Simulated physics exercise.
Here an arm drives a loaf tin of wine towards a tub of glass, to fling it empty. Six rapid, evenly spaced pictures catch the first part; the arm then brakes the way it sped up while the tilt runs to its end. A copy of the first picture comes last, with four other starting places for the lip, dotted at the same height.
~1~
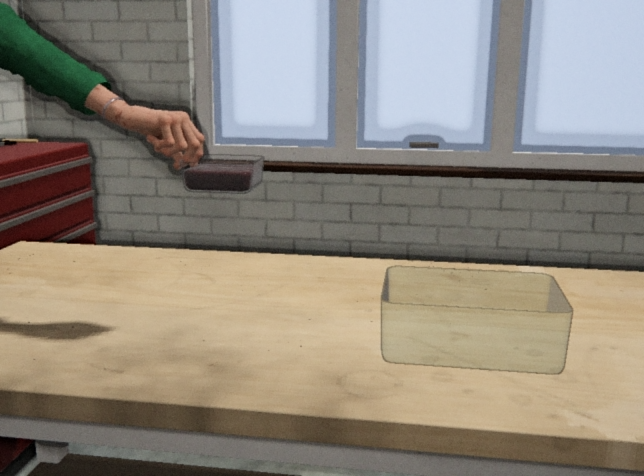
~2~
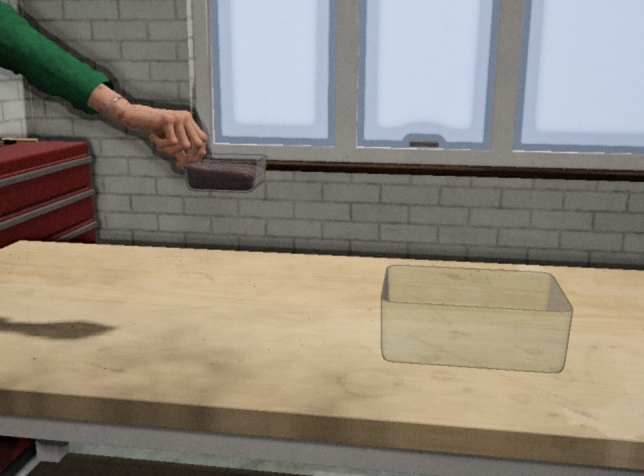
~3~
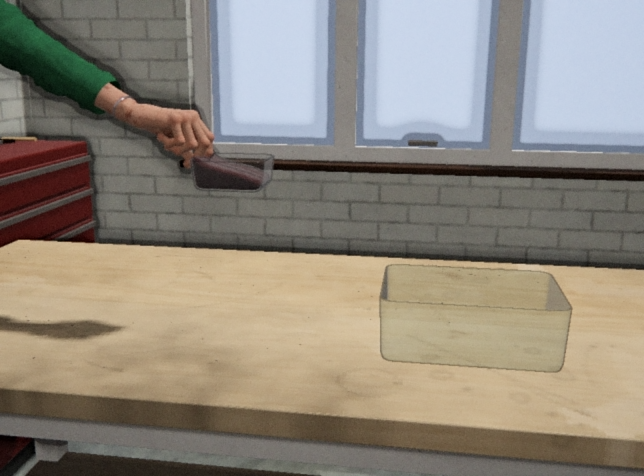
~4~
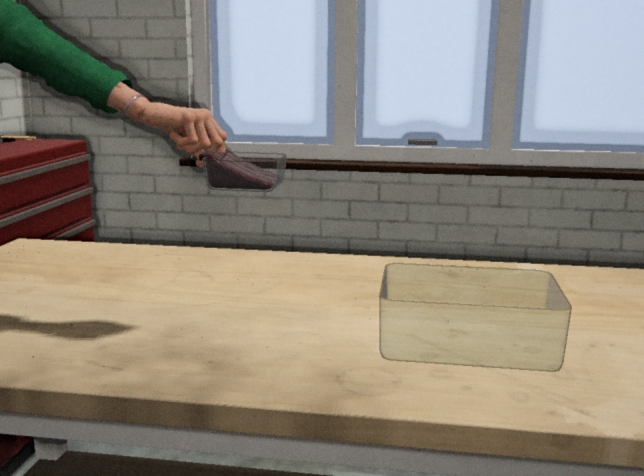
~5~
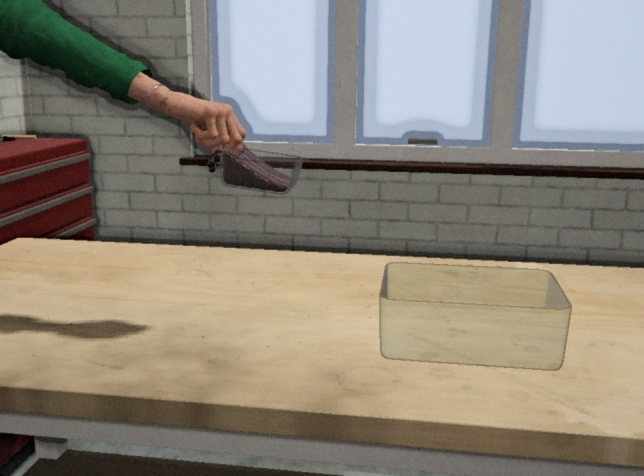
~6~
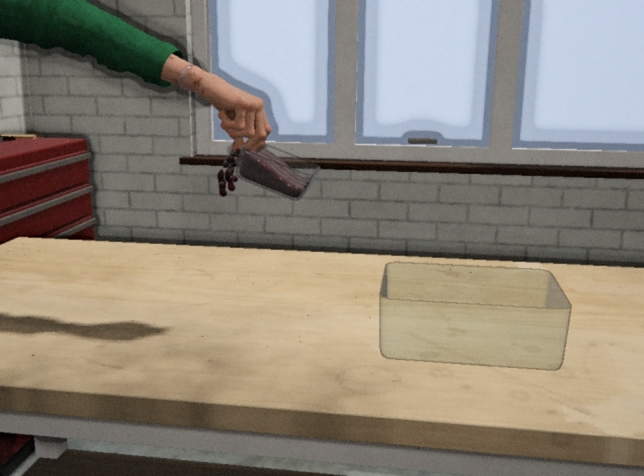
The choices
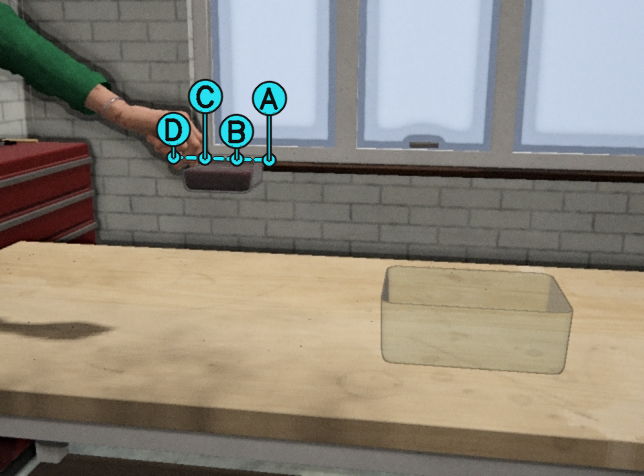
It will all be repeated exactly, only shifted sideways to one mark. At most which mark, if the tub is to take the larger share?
Use spot B.
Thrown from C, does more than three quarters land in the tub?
No.
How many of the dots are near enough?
Two of the four.
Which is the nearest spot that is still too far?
Here it is spot C.
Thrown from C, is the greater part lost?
Yes, that goes wrong.
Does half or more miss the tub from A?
No.
On the marked copy, A at (269, 160); B at (236, 159); C at (205, 158); D at (173, 157).
If A is chosen, about 71 % lands in the tub, 22 % falls short and 7 % goes beside or beyond.
If B is chosen, about 61 % lands in the tub, 31 % falls short and 7 % goes beside or beyond.
If C is chosen, about 29 % lands in the tub, 64 % falls short and 6 % goes beside or beyond.
If D is chosen, about 0 % lands in the tub, 99 % falls short.
